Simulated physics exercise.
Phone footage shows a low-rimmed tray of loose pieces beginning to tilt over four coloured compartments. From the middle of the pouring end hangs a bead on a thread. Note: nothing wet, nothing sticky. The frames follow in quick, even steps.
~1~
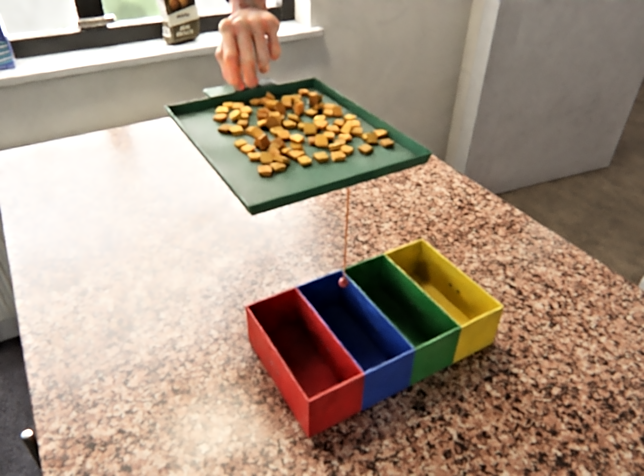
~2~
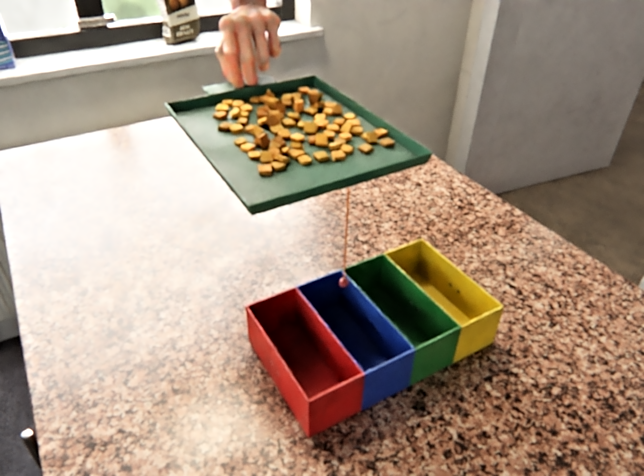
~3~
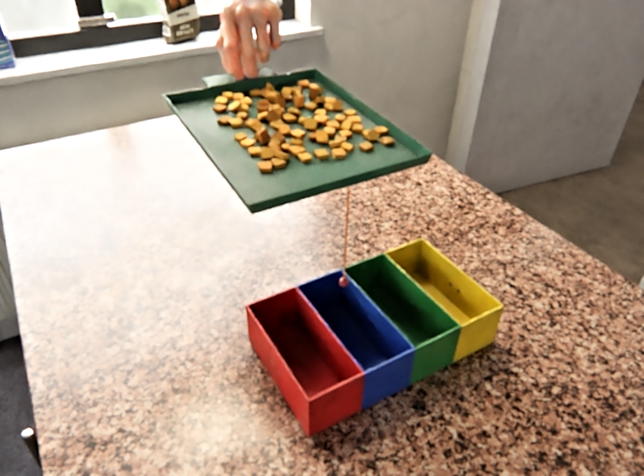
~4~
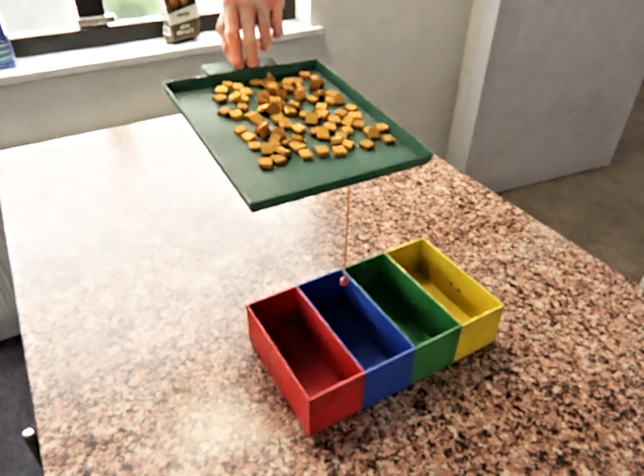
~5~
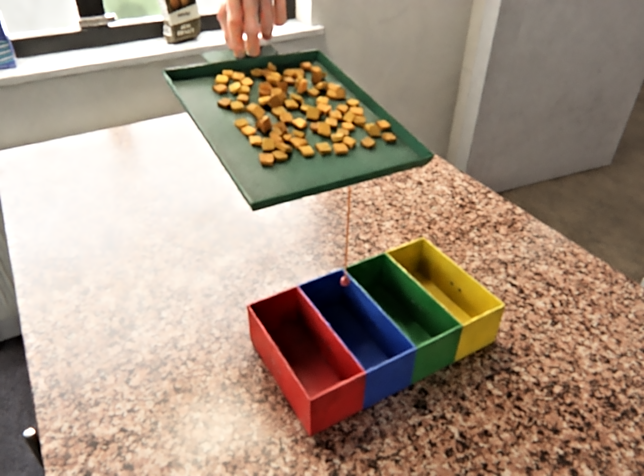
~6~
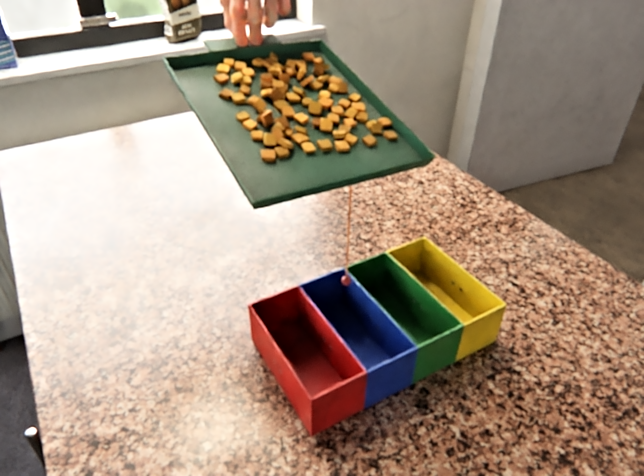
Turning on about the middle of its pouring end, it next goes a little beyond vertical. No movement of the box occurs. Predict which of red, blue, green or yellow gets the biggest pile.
The biggest pile lands in green.
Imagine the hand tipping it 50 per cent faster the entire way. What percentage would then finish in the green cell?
About 50 per cent.
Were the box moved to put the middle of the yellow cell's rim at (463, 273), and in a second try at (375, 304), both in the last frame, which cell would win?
At the first place the green one, at the second the cell in yellow.
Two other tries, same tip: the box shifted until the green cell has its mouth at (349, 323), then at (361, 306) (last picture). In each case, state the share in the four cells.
You'd get near 60 percent first and near 80 percent next.
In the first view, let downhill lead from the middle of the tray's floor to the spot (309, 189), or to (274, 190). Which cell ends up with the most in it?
That red cell, then that red cell.
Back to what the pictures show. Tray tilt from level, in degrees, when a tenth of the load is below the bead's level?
At about 70°.
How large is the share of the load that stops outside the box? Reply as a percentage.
About 0 %.
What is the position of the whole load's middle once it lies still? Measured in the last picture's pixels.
Close to (405, 329) in the last picture.
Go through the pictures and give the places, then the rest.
Corners of the pouring end (251, 204) and (428, 152), level; middle of the load (288, 124), cereal squares; bead on its thread (344, 283); red cell (336, 402); blue cell (388, 376); green cell (435, 353); yellow cell (478, 331), in the first picture.
Corners of the pouring end (251, 203) and (429, 152), level; middle of the load (289, 123), in the second picture.
Corners of the pouring end (251, 202) and (429, 152), tipped barely, lowest at the right corner; middle of the load (289, 118), in the third picture.
Corners of the pouring end (252, 201) and (430, 153), tipped a little, lowest at the right corner; middle of the load (289, 111), in the fourth picture.
Corners of the pouring end (254, 200) and (431, 154), tipped a little, lowest at the right corner; middle of the load (291, 104), in the fifth picture.
Corners of the pouring end (255, 199) and (432, 155), tipped a little, lowest at the right corner; middle of the load (292, 98); red cell (339, 400); blue cell (391, 374); green cell (438, 351); yellow cell (481, 329), in the sixth picture.
Just after the last frame, tray tipped steeply; almost all on the tray; about a tenth falling or outside the box.
A moment on, tray tipped right over; roughly two thirds on the tray; about a tenth in the green cell; just a few in the blue cell; just a few in the yellow cell; roughly a quarter falling or outside the box.
Further on, tray tipped past a quarter turn; roughly half in the green cell; roughly a quarter in the yellow cell; roughly a quarter in the blue cell; just a few in the red cell; just a few falling or outside the box.
When it is over, tray tipped past a quarter turn; roughly half in the green cell; roughly a quarter in the yellow cell; roughly a quarter in the blue cell; just a few in the red cell; just a few outside the box.
